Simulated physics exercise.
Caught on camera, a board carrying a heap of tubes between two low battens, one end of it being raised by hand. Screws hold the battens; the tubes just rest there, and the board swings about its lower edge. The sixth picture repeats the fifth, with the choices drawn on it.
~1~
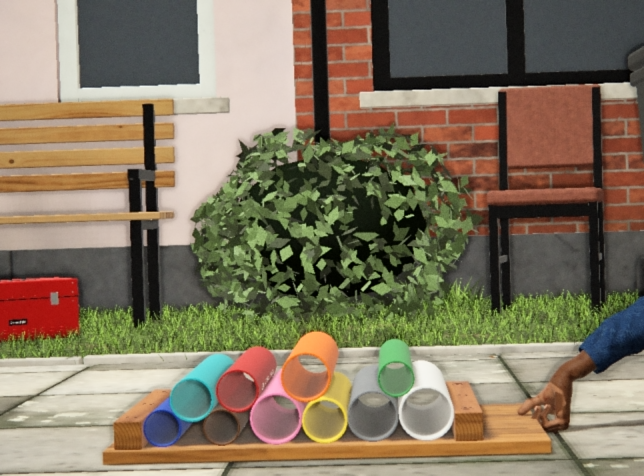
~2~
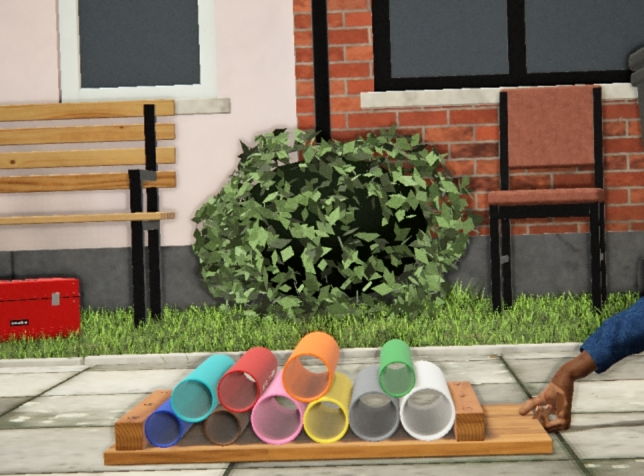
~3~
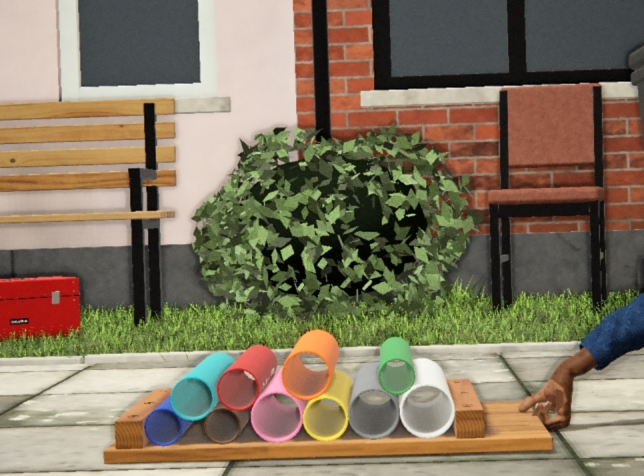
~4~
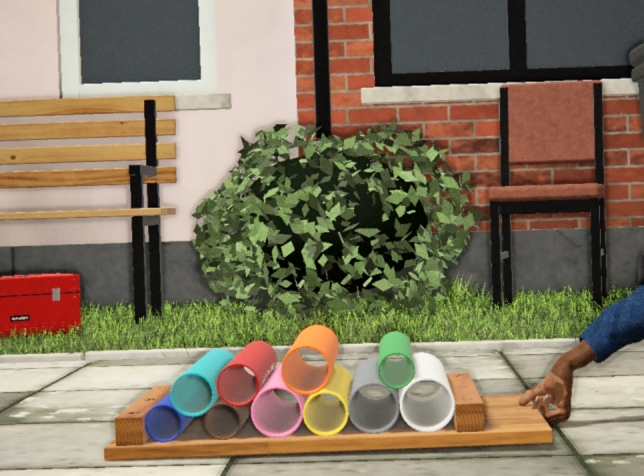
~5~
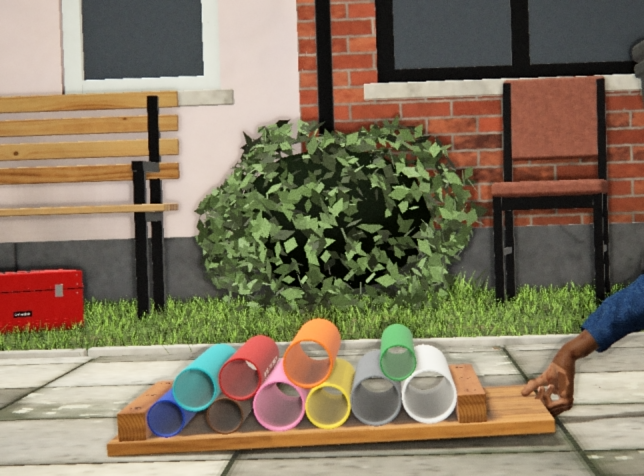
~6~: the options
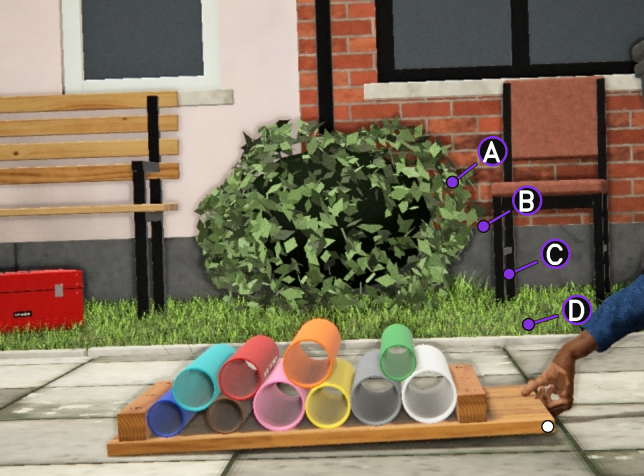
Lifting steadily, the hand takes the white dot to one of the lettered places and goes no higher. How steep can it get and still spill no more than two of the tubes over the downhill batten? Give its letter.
The last mark within the limit is B.
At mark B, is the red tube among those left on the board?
The red tube: No.
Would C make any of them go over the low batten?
At C: Yes.
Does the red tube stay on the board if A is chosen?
The red tube: No.
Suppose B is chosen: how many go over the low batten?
It comes to two.
On the marked copy, A at (452, 182); B at (483, 226); C at (509, 274); D at (529, 324); the white dot at (548, 427).
With B. Early on, board at 17°.
Further on, board at 29°.
At the end, board at 29°, two over the low batten (red, turquoise).
As for the rest, A four over the low batten (orange, green, red, turquoise); C two over the low batten (red, turquoise); D two over the low batten (red, turquoise).
